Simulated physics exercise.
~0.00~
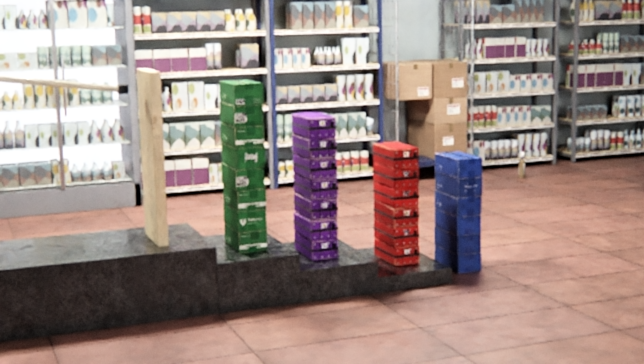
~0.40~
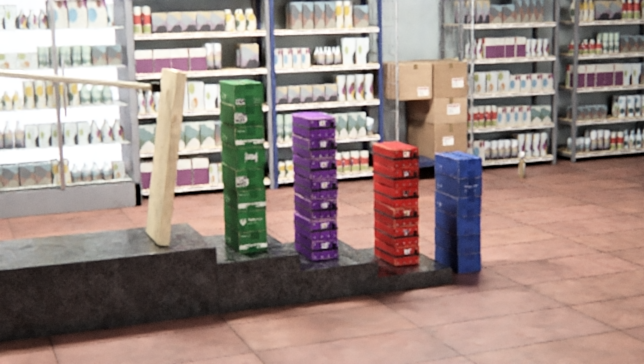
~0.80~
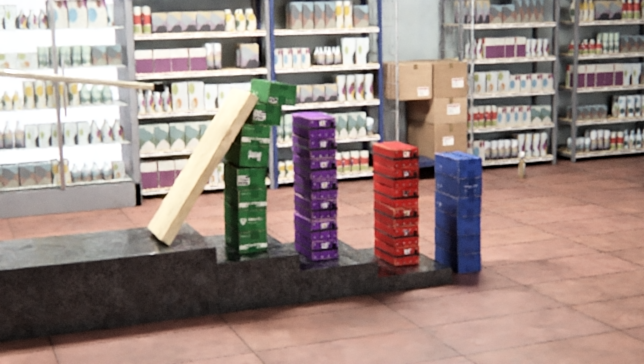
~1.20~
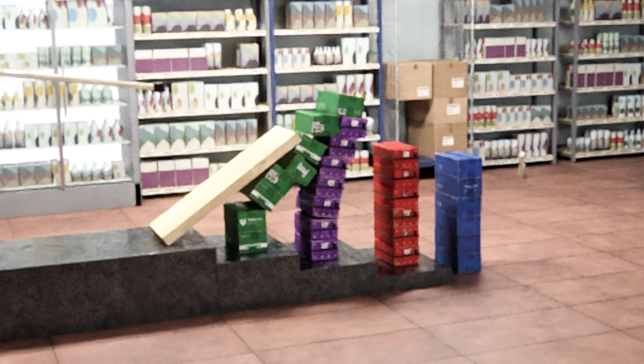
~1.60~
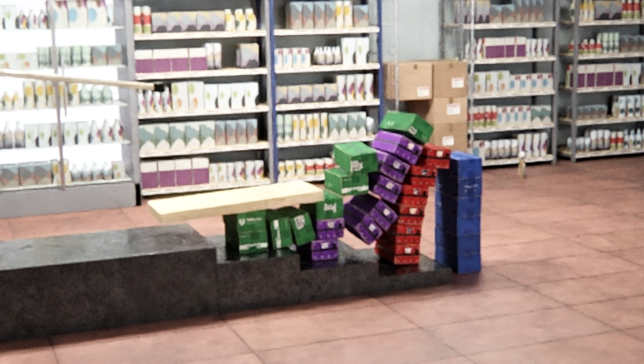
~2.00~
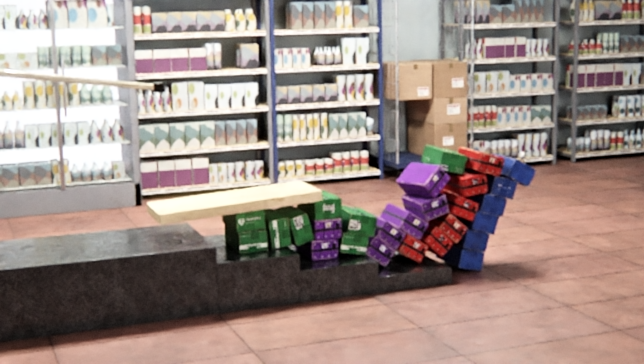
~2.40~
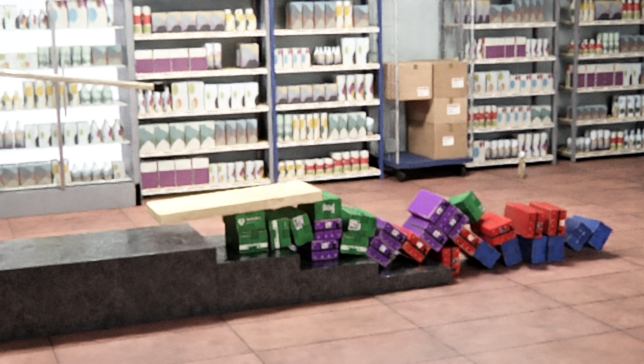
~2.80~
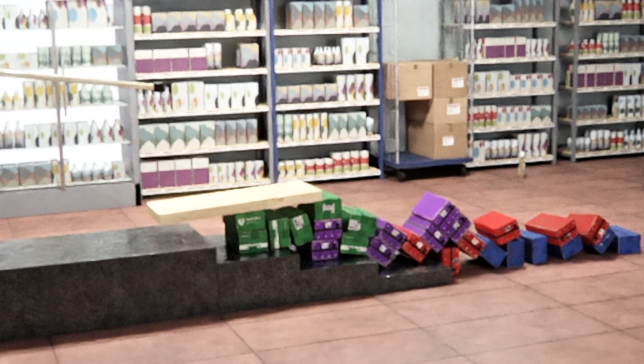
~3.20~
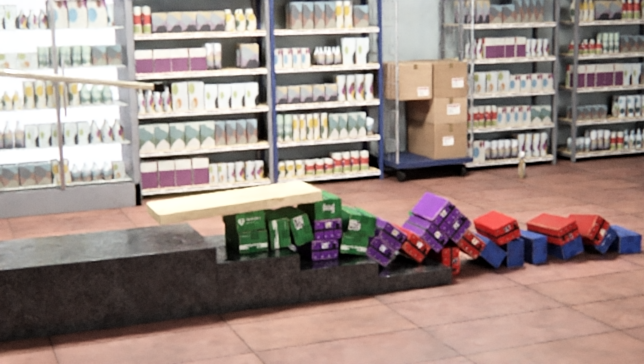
In a shop aisle lined with stocked shelves, an upright wooden board on dark steps tips right into a stack of green boxes, which topples the purple, red and blue stacks in turn, leaving the board lying flat and boxes strewn across the steps and tiled floor.
